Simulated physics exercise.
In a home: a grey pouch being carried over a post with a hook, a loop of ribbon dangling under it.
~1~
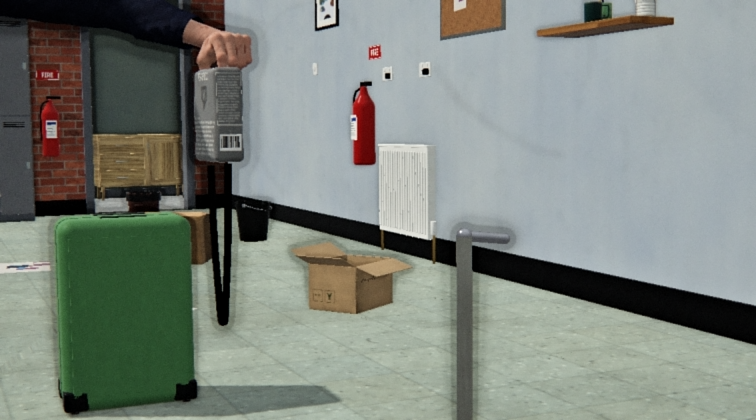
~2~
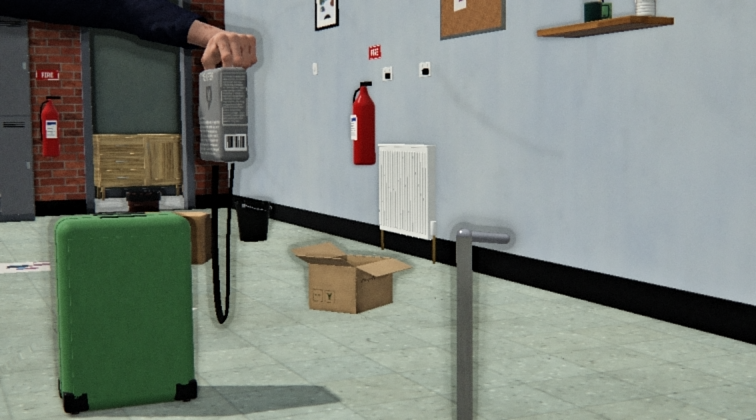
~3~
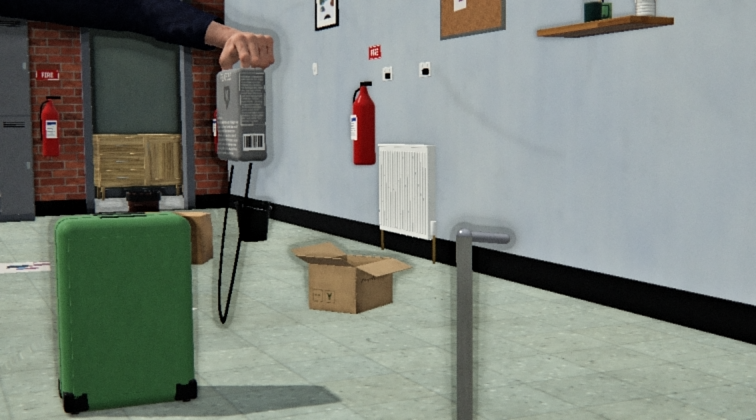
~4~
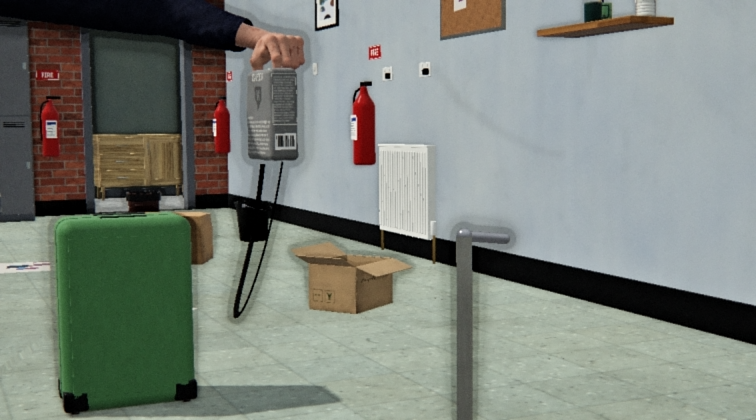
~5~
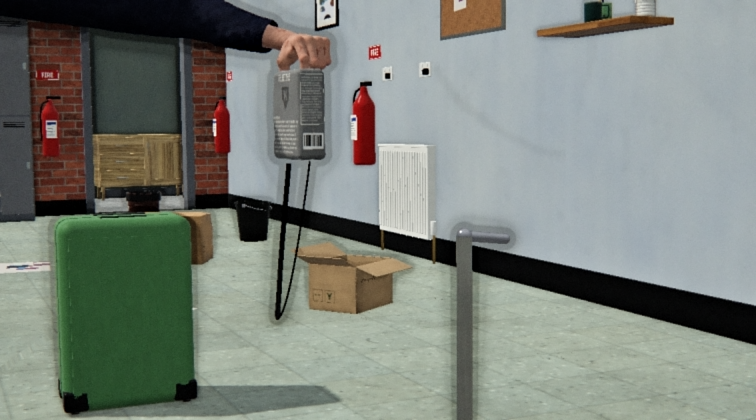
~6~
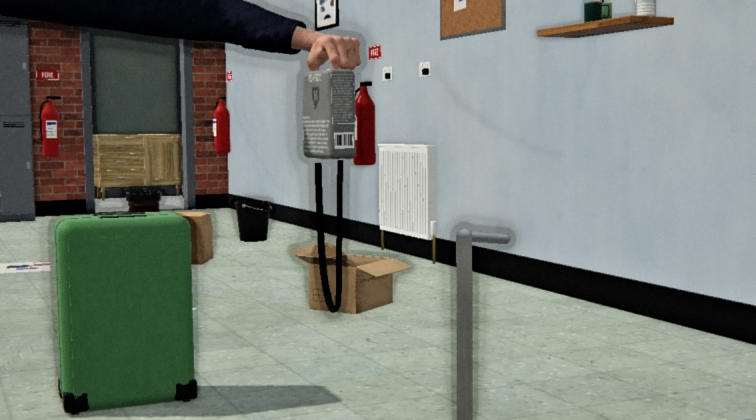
In a room with a green suitcase and a metal post, a hand carried a grey pouch steadily to the right, a dark loop swinging beneath it as it passed in front of an open cardboard box.
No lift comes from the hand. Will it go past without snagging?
Yes, it goes past cleanly.
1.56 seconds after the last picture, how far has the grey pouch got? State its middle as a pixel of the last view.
Approximately at (583, 113) in the last view.
Then, 0.76 s on from there, pouch over the post near (460, 114).
Then, 1.56 s on from there, pouch past the post near (583, 113).
In the end, pouch past the post near (604, 113). The grey pouch goes by freely.
